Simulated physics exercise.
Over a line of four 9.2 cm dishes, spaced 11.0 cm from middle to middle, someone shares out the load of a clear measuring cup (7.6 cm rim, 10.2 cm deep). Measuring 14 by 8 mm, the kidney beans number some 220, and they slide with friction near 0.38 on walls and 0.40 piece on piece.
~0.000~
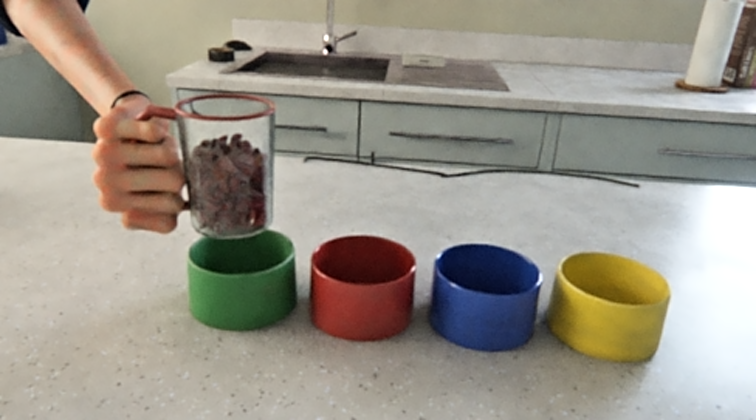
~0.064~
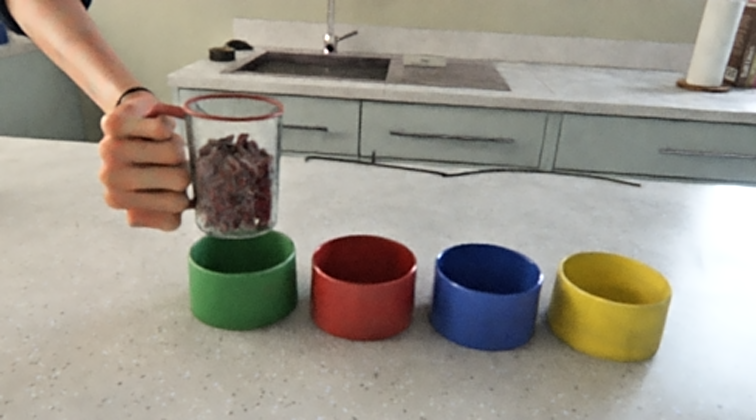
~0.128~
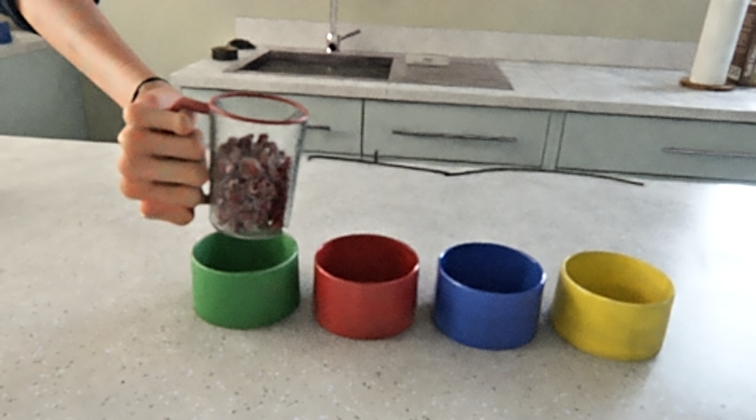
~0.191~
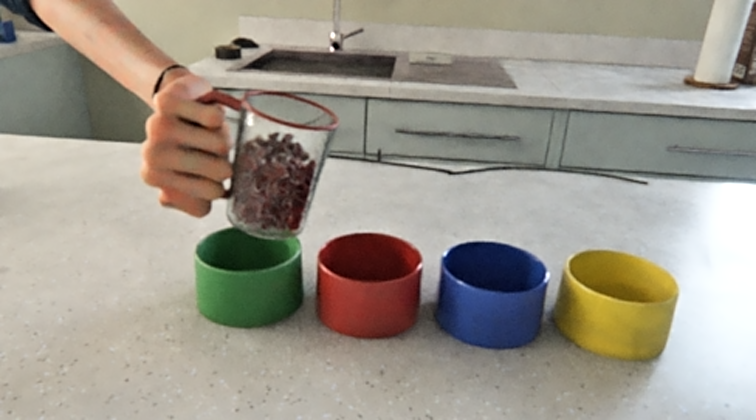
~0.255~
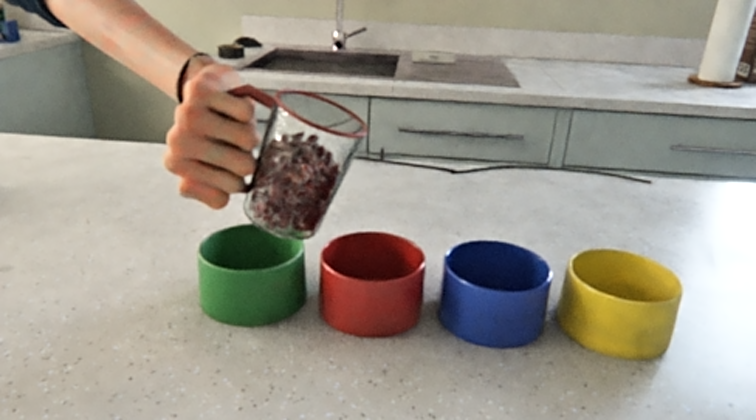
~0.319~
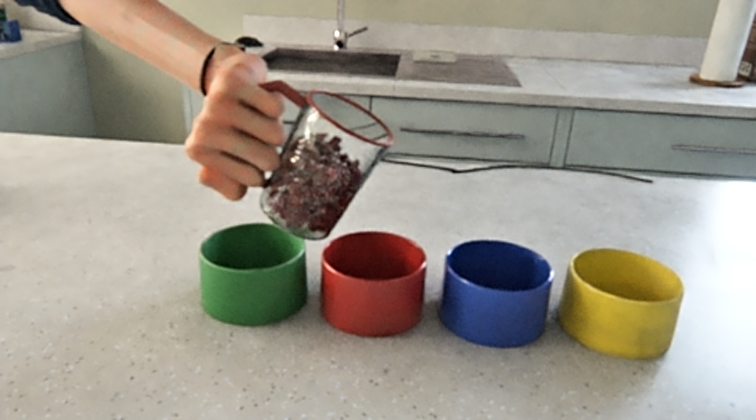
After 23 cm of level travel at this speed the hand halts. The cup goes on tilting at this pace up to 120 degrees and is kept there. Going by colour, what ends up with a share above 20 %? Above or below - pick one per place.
Red: Below; blue: Below; green: Below; yellow: Above; counter: Above.
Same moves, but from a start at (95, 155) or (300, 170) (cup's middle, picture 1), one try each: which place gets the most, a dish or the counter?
In the first try counter collects the most, and in the second it's yellow.
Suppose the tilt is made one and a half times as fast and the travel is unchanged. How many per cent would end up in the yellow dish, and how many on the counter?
Shares: Yellow at 50; counter at 40.
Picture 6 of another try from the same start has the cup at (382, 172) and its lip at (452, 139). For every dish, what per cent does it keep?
Red 0, blue 0, green 0, yellow 40.
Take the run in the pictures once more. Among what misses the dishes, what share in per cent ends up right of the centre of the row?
100 %.
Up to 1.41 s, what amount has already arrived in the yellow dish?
It works out to some 35 per cent.
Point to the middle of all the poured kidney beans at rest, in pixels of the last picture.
Look around (584, 314) in the last picture.
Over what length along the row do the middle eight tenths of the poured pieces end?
9 centimetres.
After 0.74 s, tilt 72 degrees; cup holds 100 %.
Then, at 1.03 s, tilt 102 degrees; cup holds 90 %, yellow 5 %.
Then, at 1.41 s, tilt 120 degrees; cup holds 20 %, blue 5 %, yellow 35 %.
In the end, at 2.5 s, red 0 %, blue 0 %, green 0 %, yellow 45 %, counter 55 %.
